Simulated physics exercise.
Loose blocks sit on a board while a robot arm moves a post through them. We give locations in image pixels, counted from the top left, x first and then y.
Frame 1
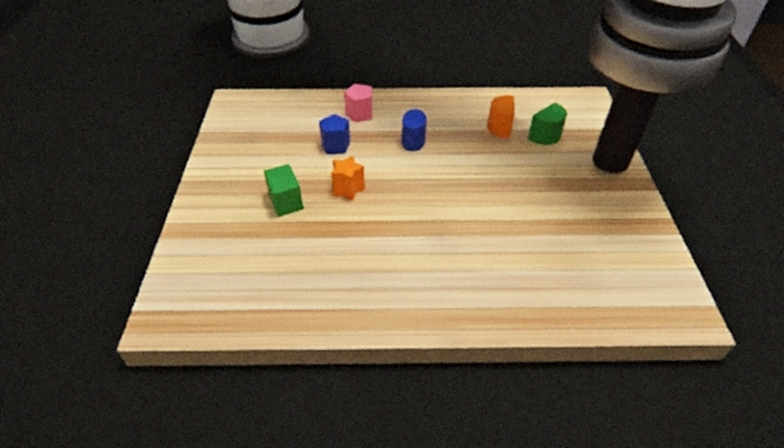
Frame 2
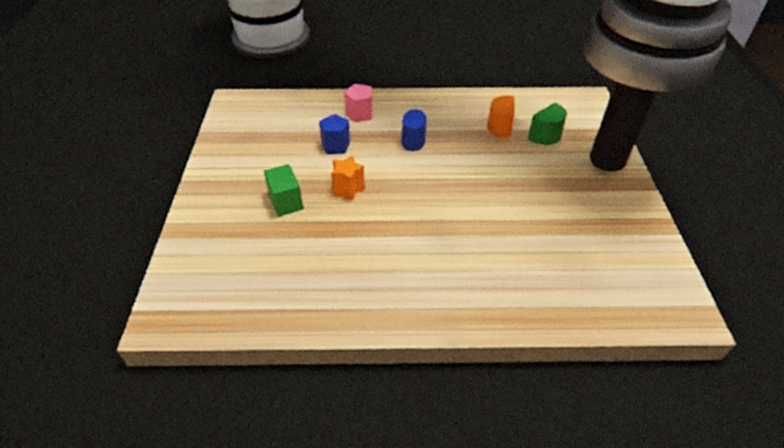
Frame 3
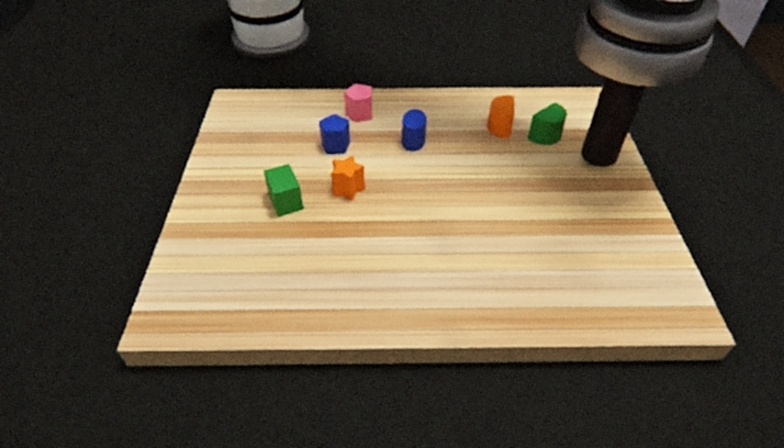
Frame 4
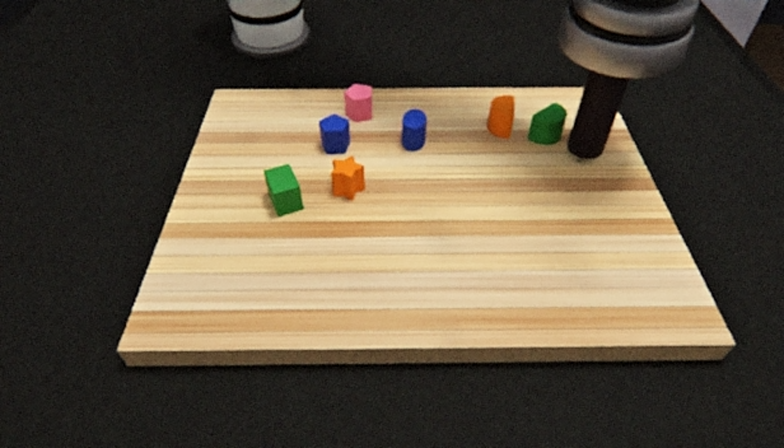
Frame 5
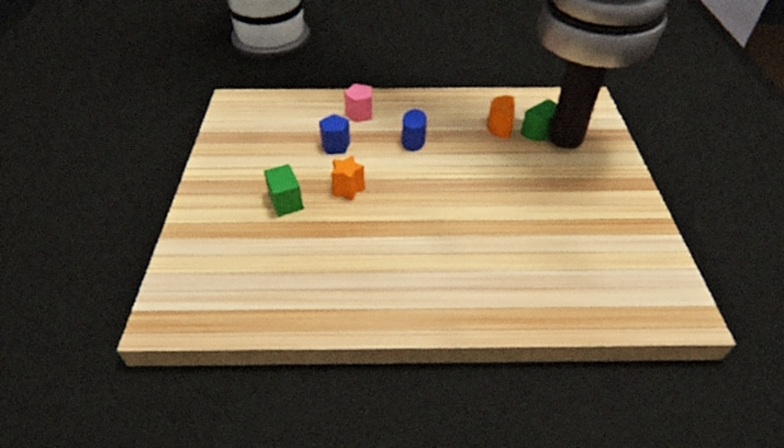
The clip opens on a wooden board scattered with small pink, blue, orange and green blocks, with a robot arm's dark post standing near the right edge. The post slides left and slightly toward the back, then meets the green block at the upper right and nudges it slightly left.
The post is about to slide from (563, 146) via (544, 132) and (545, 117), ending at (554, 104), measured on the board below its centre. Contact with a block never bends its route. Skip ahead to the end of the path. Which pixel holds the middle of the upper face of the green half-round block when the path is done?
In the picture, that point is around (518, 92).
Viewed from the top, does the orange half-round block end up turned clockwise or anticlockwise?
In a top view, it turns counterclockwise.
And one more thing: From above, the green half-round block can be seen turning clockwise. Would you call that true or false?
That statement is not accurate.
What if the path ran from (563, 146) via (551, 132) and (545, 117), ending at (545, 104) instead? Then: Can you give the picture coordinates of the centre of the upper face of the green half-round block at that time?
It ends at (519, 92).
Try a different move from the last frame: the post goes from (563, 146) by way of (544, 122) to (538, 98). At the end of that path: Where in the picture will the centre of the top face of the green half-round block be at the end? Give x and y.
The middle of its top is at (515, 89).
What follows on the original path. One third of the way, post (546, 124); orange half-round block (497, 102), turned 15° anticlockwise; green half-round block (524, 96), turned 15° anticlockwise.
Two thirds of the way, post (547, 109); orange half-round block (497, 102), turned 20° anticlockwise; green half-round block (518, 92), turned 40° anticlockwise.
At the end, post (556, 96); orange half-round block (497, 102), turned 20° anticlockwise; green half-round block (518, 92), turned 40° anticlockwise.
